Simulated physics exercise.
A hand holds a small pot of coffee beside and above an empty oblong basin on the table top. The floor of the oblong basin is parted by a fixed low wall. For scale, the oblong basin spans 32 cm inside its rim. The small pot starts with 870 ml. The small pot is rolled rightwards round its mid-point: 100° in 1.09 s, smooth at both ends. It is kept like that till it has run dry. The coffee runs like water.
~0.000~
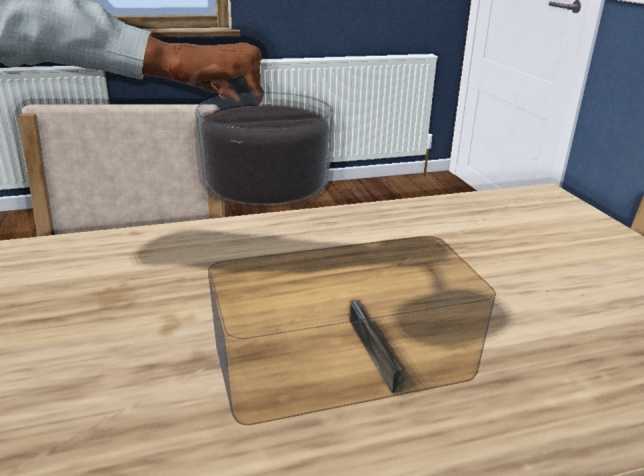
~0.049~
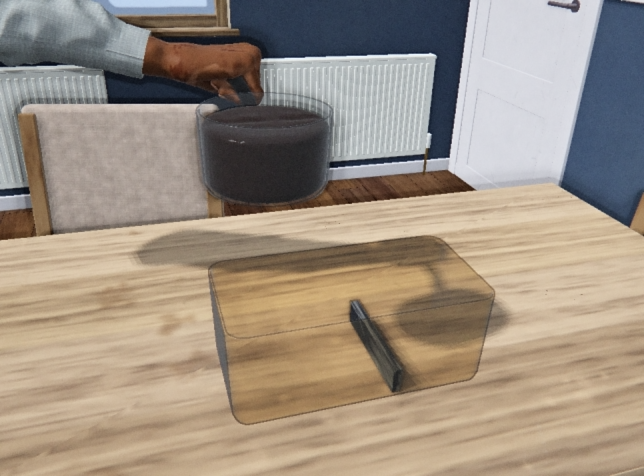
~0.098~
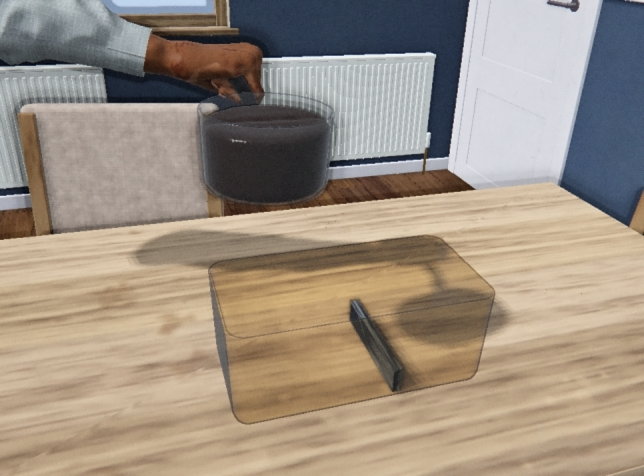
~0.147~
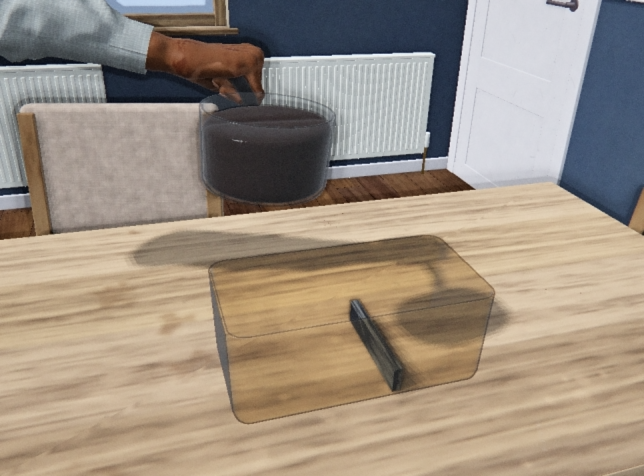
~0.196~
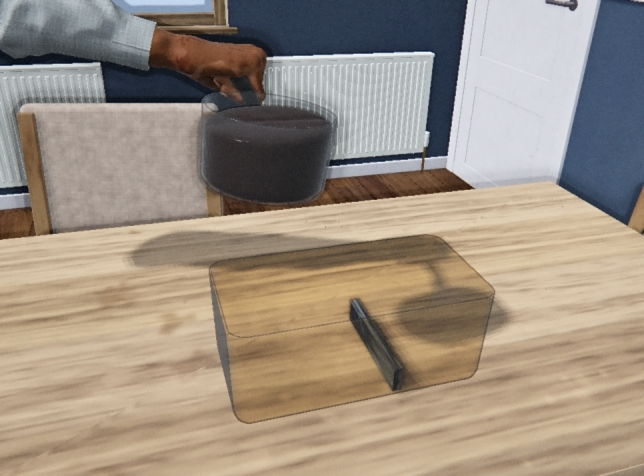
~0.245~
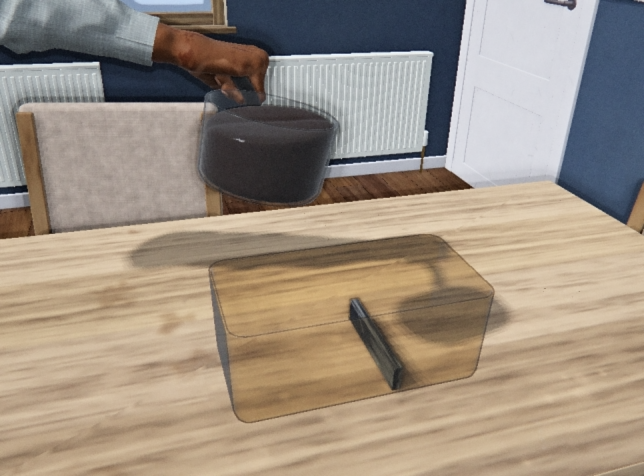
The footage shows a hand holding a small dark pot above and beyond an empty, see-through oblong basin on a wooden table; the pot stays almost level at first, then tilts slightly to the right while the basin remains still.
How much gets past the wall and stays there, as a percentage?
About 59 per cent.
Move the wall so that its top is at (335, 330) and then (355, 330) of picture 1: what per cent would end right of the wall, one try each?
In turn about 95 and 85 per cent.
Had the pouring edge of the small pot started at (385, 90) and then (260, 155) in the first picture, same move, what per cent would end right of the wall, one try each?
In turn about 65 and 10 per cent.
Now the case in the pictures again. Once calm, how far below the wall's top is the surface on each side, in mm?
Some 24 mm on the left and 6 mm on the right.
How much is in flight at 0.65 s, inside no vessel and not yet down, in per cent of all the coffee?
About 30 per cent.
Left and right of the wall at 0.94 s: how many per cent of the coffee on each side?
Some 12 per cent left and 56 right.
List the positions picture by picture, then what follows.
In the first frame, it leans 0°; its right rim is at (328, 107); the coffee meets the walls at (200, 125) and (324, 117); the oblong basin's rim runs from (216, 300) to (466, 265); the wall's top is at (375, 334).
In the second frame, it leans 0°; its right rim is at (329, 108); the coffee meets the walls at (200, 125) and (324, 117).
In the third frame, it leans 2°; its right rim is at (330, 109); the coffee meets the walls at (202, 124) and (325, 118).
In the fourth frame, it leans 4°; its right rim is at (331, 112); the coffee meets the walls at (202, 124) and (326, 118).
In the fifth frame, it leans 8°; its right rim is at (333, 116); the coffee meets the walls at (204, 126) and (328, 119).
In the sixth frame, it leans 12°; its right rim is at (334, 120); the coffee meets the walls at (204, 125) and (330, 119).
After 0.65 s the tilt is 65° and 64 per cent is still to pour, 3 is left of the wall and 5 right of it.
After 0.94 s the tilt is 96° and 15 per cent is still to pour, 11 is left of the wall and 57 right of it.
After 1.25 s the tilt is 100° and 2 per cent is still to pour, 32 is left of the wall and 63 right of it.
After 1.59 s the tilt is 100° and 0 per cent is still to pour, 39 is left of the wall and 59 right of it.
In the end 40 per cent lies left of the wall, 59 right of it and 1 outside.
